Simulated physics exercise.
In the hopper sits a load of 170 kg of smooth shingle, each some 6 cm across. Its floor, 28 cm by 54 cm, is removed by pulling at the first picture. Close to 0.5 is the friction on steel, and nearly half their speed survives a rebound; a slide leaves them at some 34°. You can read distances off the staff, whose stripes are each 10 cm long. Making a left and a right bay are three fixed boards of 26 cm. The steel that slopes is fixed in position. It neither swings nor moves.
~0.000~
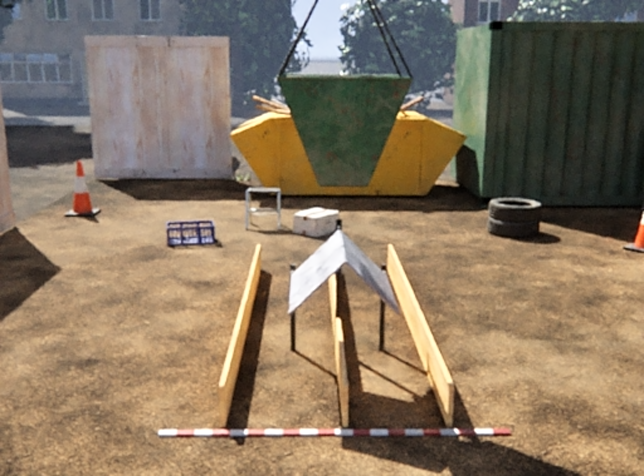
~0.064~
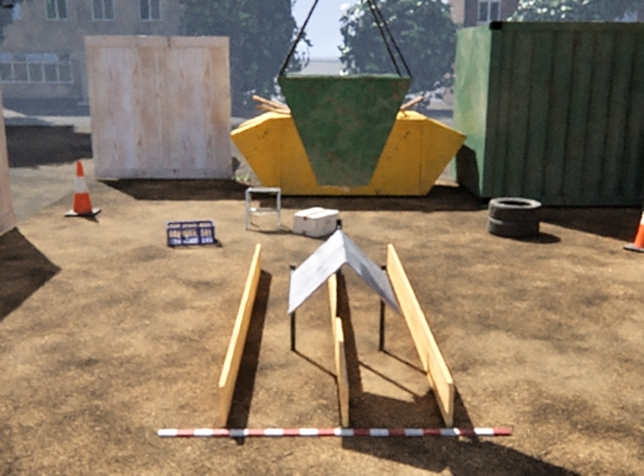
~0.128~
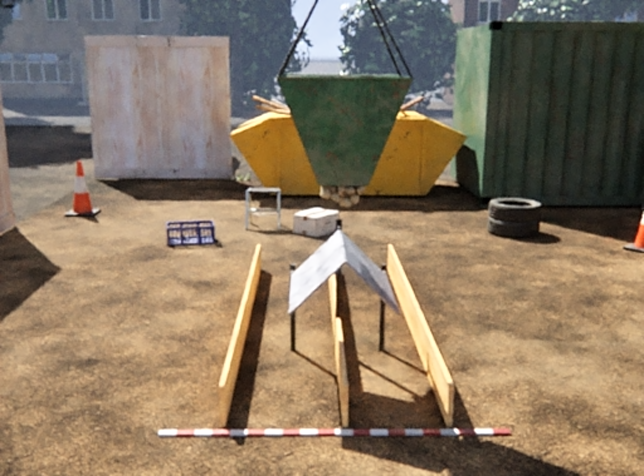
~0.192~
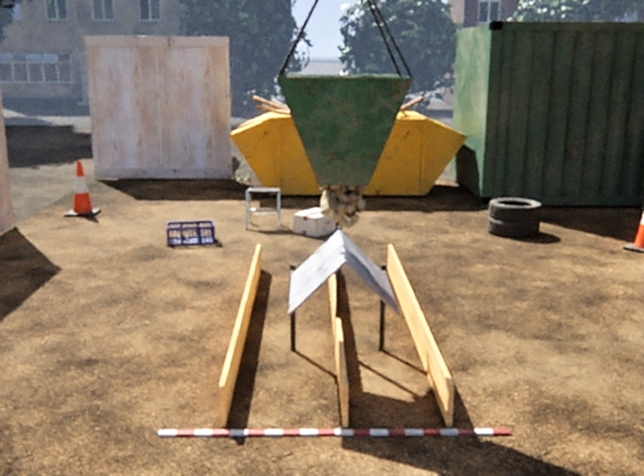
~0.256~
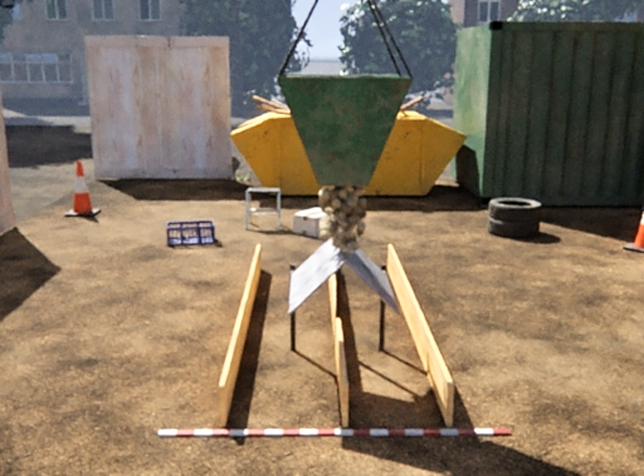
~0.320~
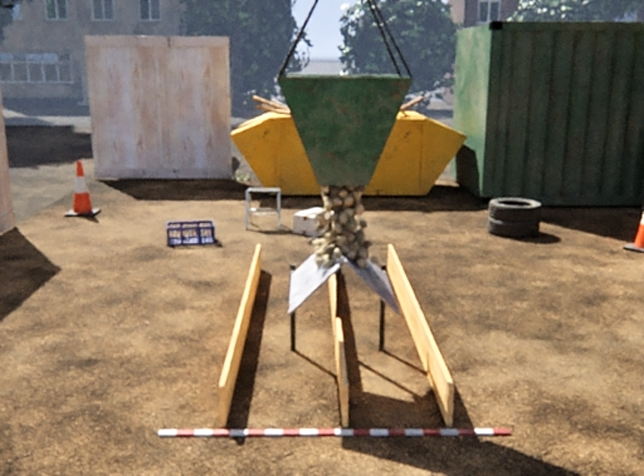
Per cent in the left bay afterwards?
44 per cent.
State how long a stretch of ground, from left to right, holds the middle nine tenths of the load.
Roughly 260 cm.
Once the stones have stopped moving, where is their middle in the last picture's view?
About (299, 377).
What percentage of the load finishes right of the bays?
25 %.
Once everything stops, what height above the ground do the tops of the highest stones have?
About 18 cm.
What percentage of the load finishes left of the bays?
About 10 per cent of it.
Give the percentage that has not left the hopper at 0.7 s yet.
It still holds around 20 per cent.
After 0.7 s, 19 % in the hopper, 35 % on the steel, 1 % falling or lying left of the bays, 24 % falling or lying in the left bay, 17 % falling or lying in the right bay, 4 % falling or lying right of the bays; the stones farthest right are at (470, 369).
After 1.1 s, 0 % in the hopper, 15 % on the steel, 7 % falling or lying left of the bays, 39 % falling or lying in the left bay, 20 % falling or lying in the right bay, 18 % falling or lying right of the bays; the stones farthest right are at (543, 369).
After 1.7 s, 0 % in the hopper, 10 % falling or lying left of the bays, 44 % falling or lying in the left bay, 20 % falling or lying in the right bay, 27 % falling or lying right of the bays; the stones farthest right are at (629, 365).
After 2.6 s, 0 % in the hopper, 10 % falling or lying left of the bays, 44 % falling or lying in the left bay, 20 % falling or lying in the right bay, 27 % falling or lying right of the bays.
After 4.5 s, 0 % in the hopper, 10 % left of the bays, 44 % in the left bay, 20 % in the right bay, 27 % right of the bays.
